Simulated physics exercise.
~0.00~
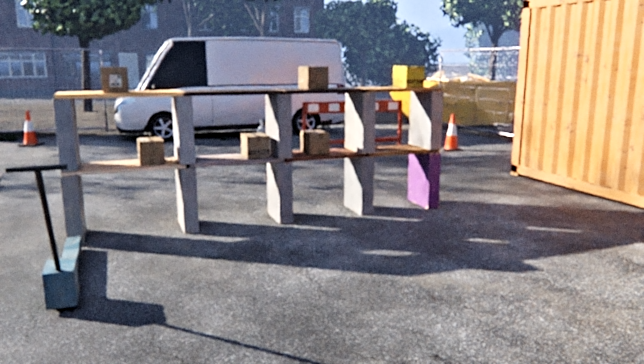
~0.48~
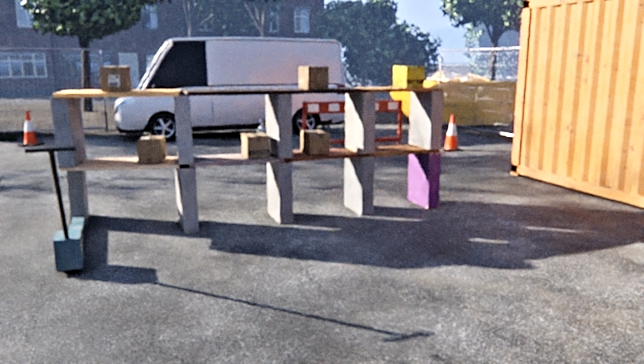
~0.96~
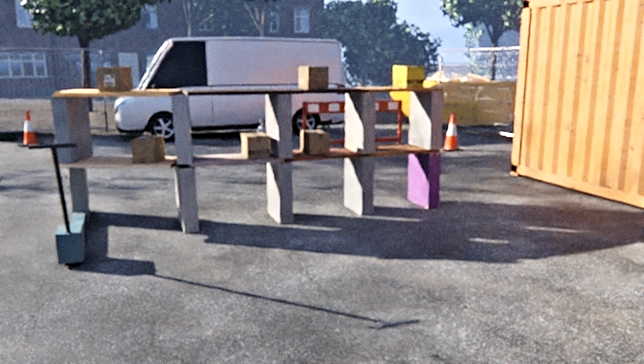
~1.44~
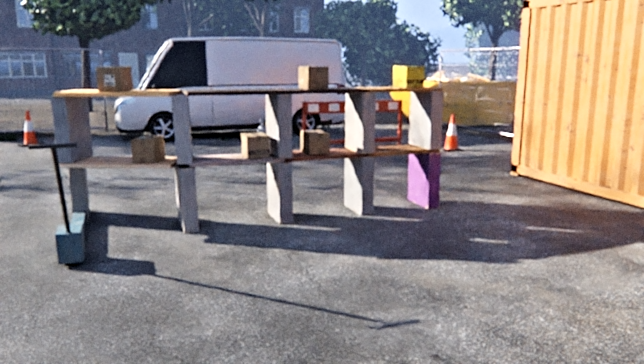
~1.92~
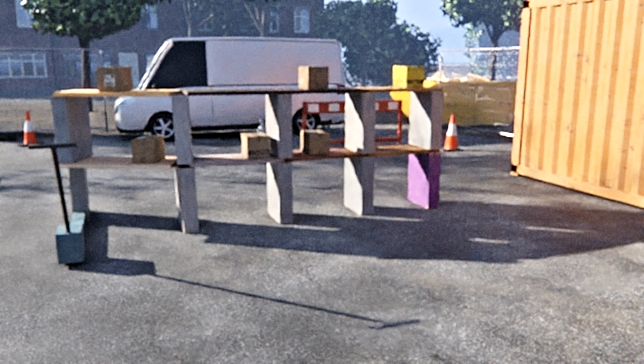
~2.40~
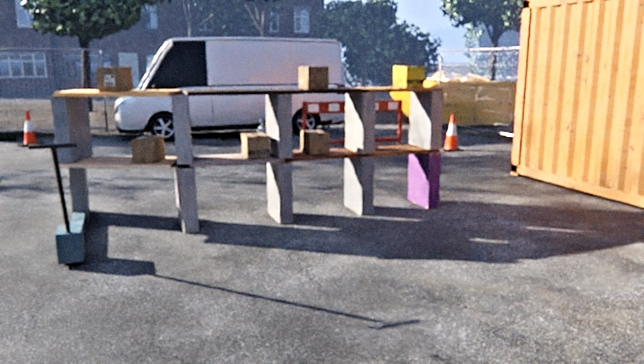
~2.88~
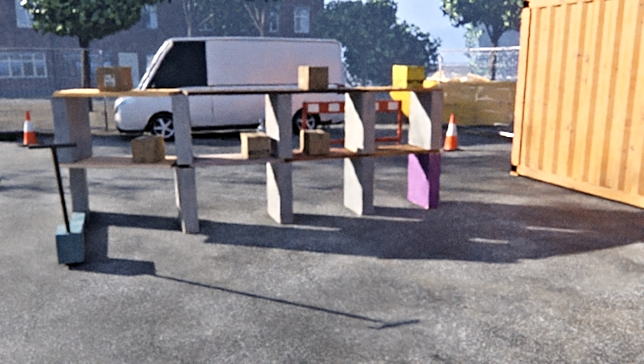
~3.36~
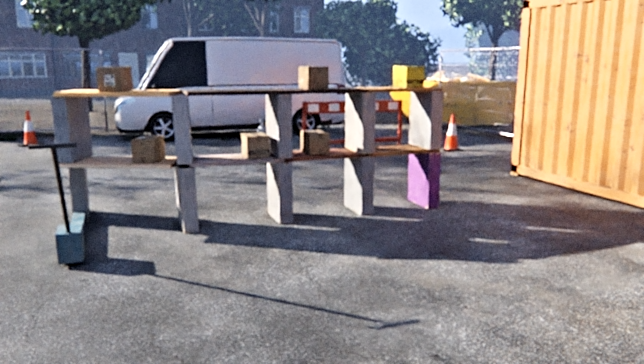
Paved yard with a parked white van, a floor jack nudging the left end of two-tier makeshift shelving, which stays standing.
